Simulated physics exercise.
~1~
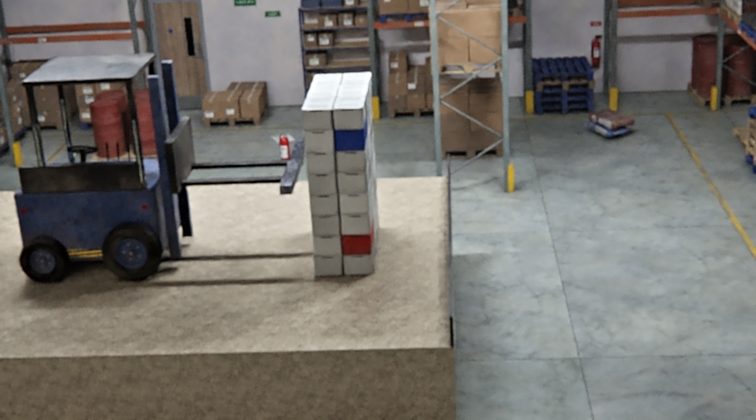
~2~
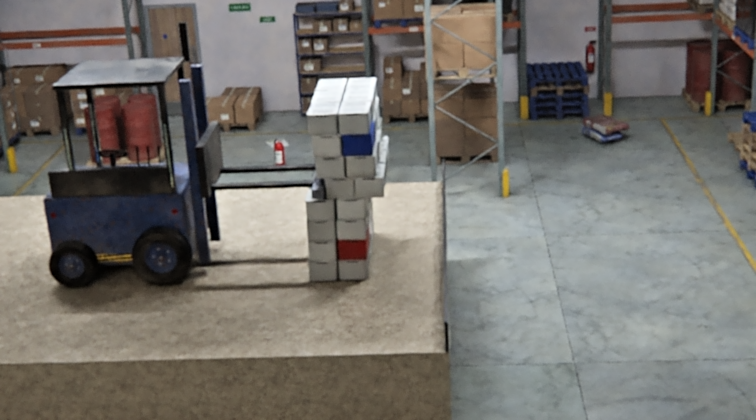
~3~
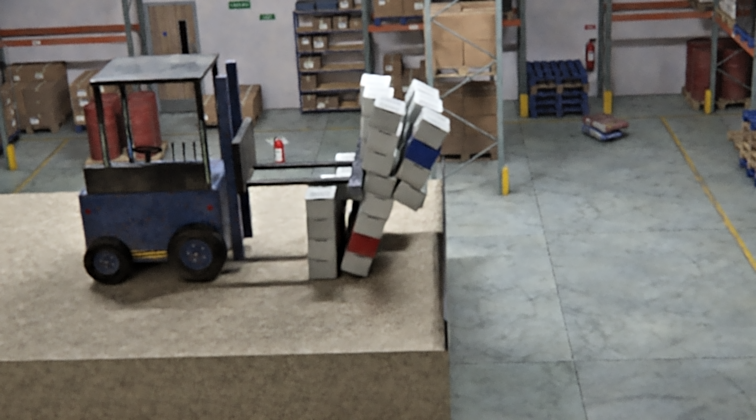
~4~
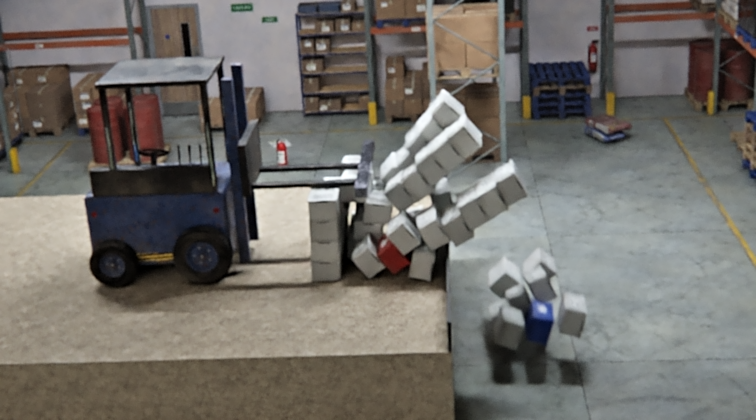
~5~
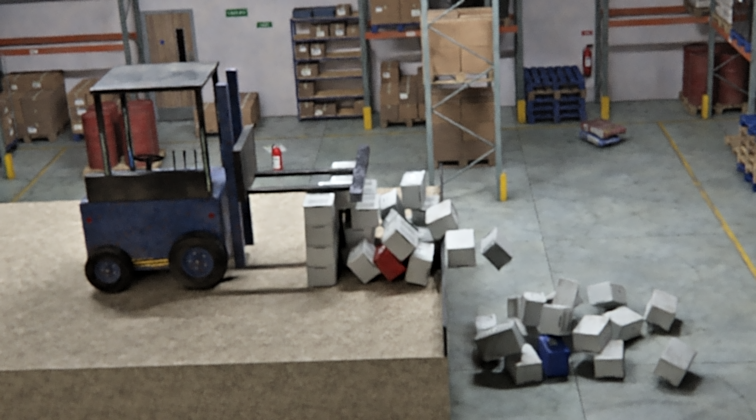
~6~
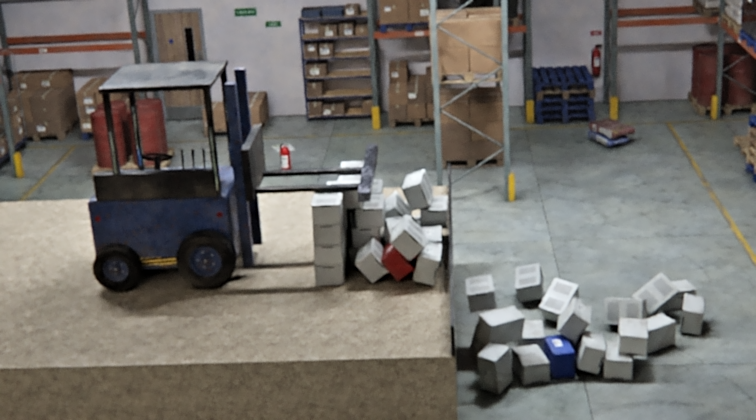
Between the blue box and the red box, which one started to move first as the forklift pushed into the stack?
The blue box started to move first, shifting right with the upper part of the stack while the red box near the bottom was still in place. The red one only tipped afterwards, as the stack leaned over.
